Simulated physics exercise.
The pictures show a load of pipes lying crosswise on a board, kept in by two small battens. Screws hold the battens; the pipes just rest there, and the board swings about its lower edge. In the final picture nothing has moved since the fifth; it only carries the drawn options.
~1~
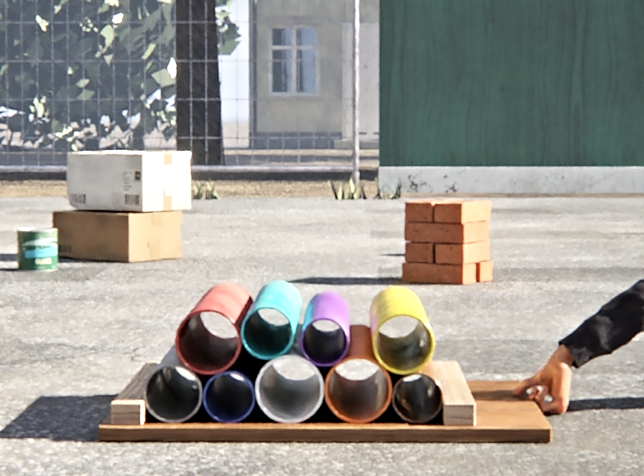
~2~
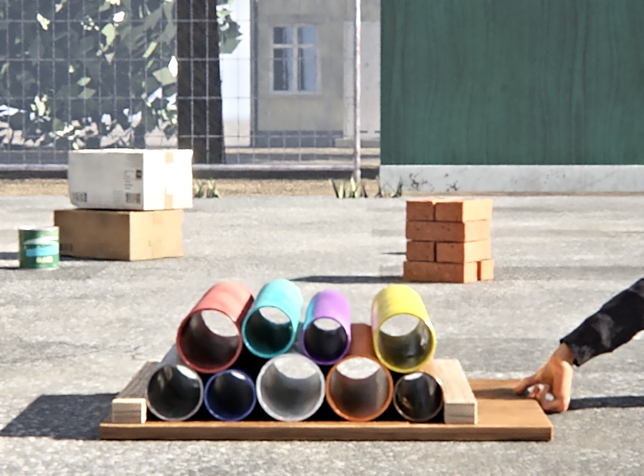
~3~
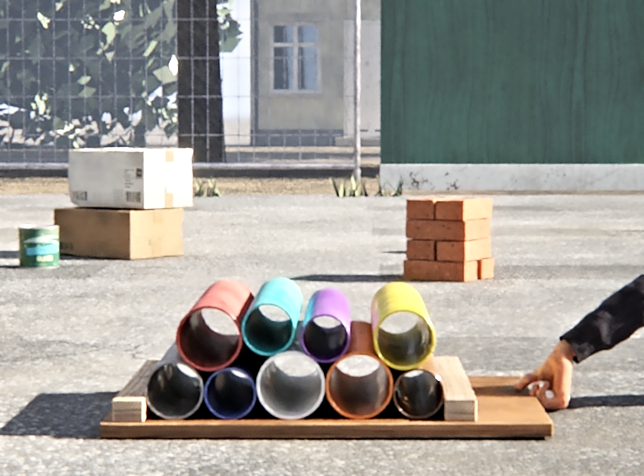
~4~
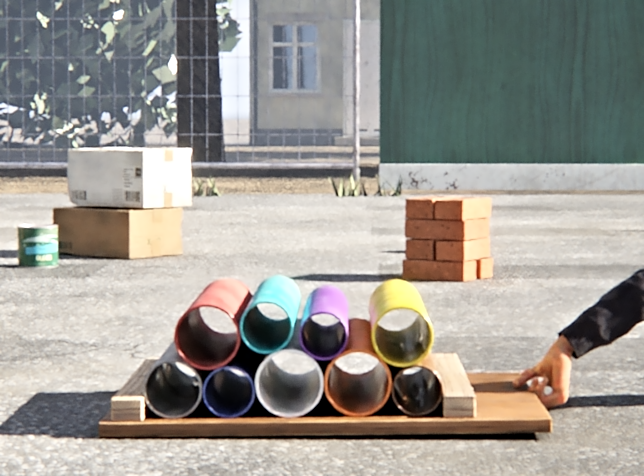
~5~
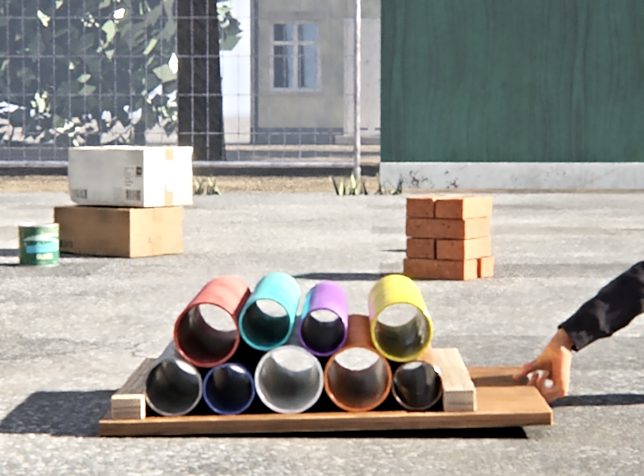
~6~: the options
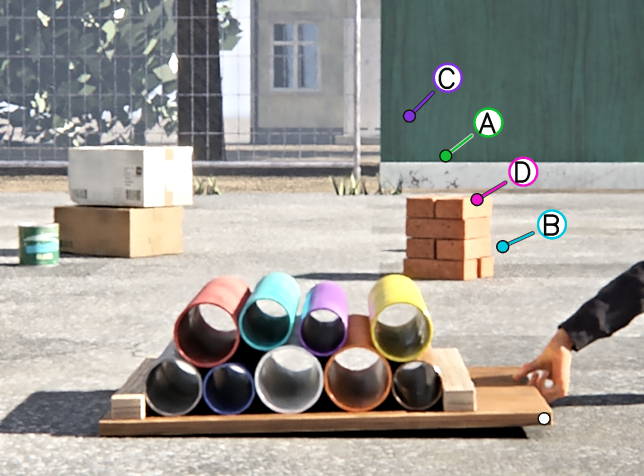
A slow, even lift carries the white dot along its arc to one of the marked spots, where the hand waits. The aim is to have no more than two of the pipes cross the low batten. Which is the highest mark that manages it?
It can be raised to D.
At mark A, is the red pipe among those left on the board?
No, with A.
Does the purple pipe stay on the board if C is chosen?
No.
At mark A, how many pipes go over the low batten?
With A, three.
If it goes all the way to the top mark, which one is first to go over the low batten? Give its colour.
First is the red one.
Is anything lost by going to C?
Yes, at C.
On the marked copy, A at (446, 156); B at (503, 247); C at (410, 116); D at (477, 200); the white dot at (544, 419).
Following D. Soon after the start, board at 18°.
Later, board at 31°.
In the end, board at 31°, two over the low batten (red, turquoise).
As for the rest, A three over the low batten (red, purple, turquoise); B none over the low batten; C four over the low batten (red, yellow, purple, turquoise).
